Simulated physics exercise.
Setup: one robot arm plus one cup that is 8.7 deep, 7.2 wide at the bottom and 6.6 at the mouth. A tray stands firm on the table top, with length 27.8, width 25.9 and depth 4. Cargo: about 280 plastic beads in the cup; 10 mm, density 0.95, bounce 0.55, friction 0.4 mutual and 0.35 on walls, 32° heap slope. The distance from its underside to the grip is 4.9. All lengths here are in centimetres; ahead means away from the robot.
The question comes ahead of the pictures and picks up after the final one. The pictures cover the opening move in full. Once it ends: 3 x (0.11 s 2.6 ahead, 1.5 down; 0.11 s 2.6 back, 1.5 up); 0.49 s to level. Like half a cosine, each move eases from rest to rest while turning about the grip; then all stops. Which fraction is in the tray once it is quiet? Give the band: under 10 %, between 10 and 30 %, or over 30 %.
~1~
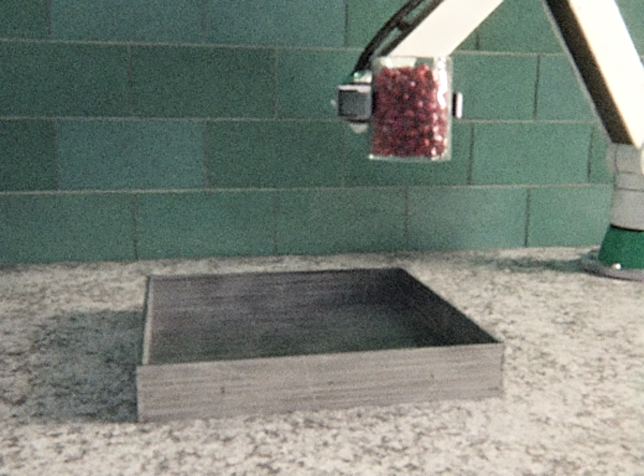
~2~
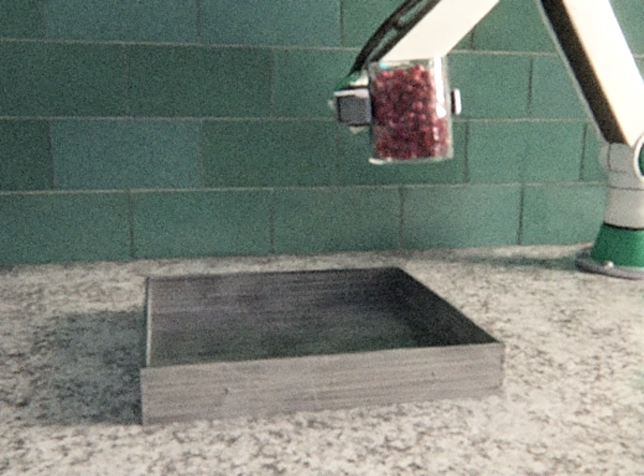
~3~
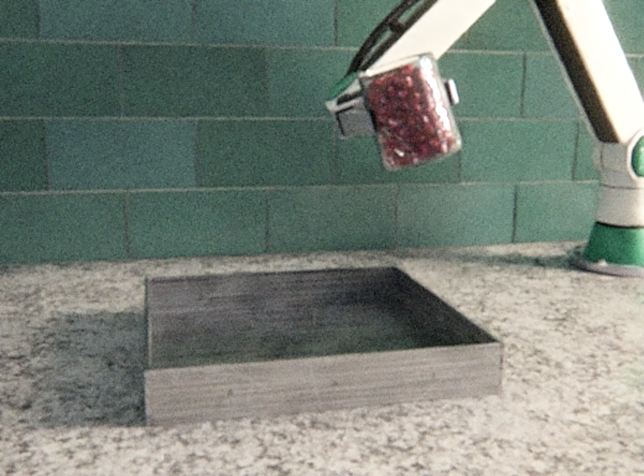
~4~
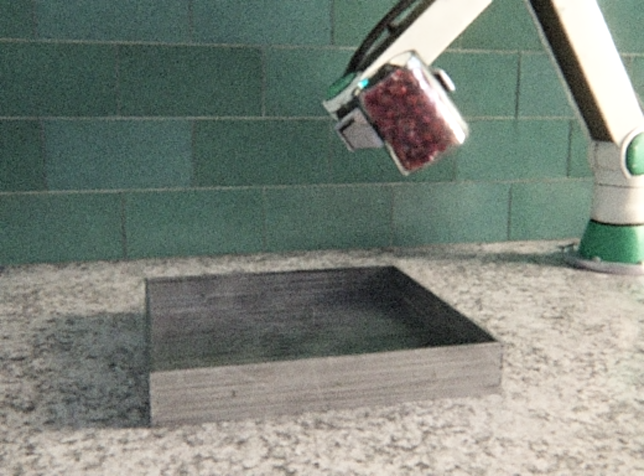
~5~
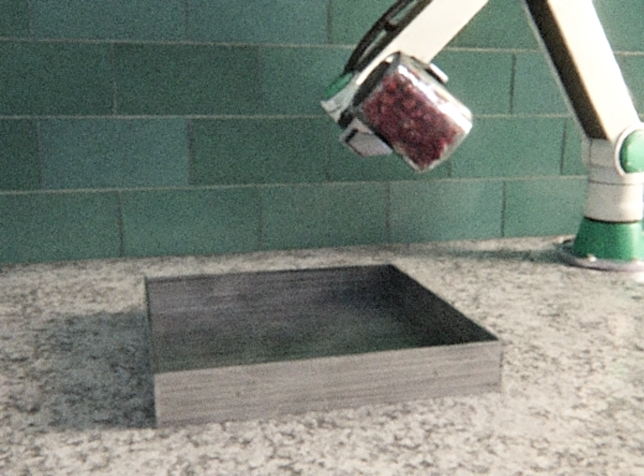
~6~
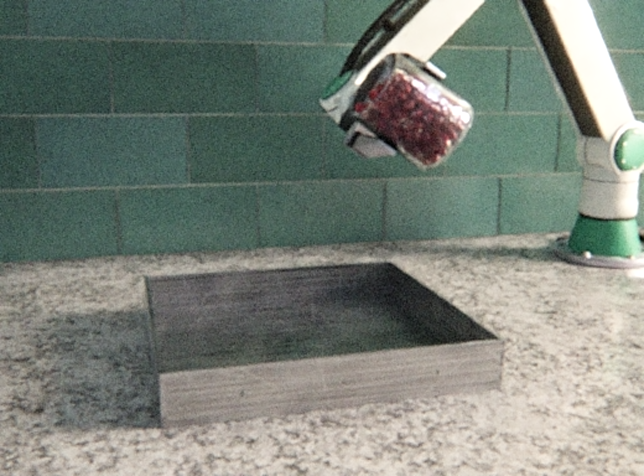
Band: Under 10 %.
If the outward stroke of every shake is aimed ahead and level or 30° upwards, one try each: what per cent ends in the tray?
Try one gives about 15 in a hundred, try two about 25 in a hundred.
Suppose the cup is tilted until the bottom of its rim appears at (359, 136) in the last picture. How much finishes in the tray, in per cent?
The share is around 40 %.
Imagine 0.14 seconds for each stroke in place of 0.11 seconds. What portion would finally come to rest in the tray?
In that case around 0 per cent.
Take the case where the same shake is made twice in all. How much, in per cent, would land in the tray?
That share would be near 5 percent.
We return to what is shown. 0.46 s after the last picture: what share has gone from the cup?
About 5 in a hundred parts are out by then.
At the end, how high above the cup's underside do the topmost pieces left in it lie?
8.5 cm.
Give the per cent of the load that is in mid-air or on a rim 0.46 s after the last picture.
Roughly 1 percent.
Then, 0.46 s on, tilted 57° forward, highest piece 25 above the table; 271 in the cup, 6 in the tray, 3 in flight or on a rim.
Then, 0.92 s on, tilted 26° forward, highest piece 26 above the table; 265 in the cup, 15 in the tray.
Then, 1.35 s on, level, highest piece 26 above the table; 265 in the cup, 15 in the tray.
Then, 2.40 s on, level, highest piece 26 above the table; 265 in the cup, 15 in the tray.
In the end, 265 in the cup, 15 in the tray. That is 5 % in the tray.
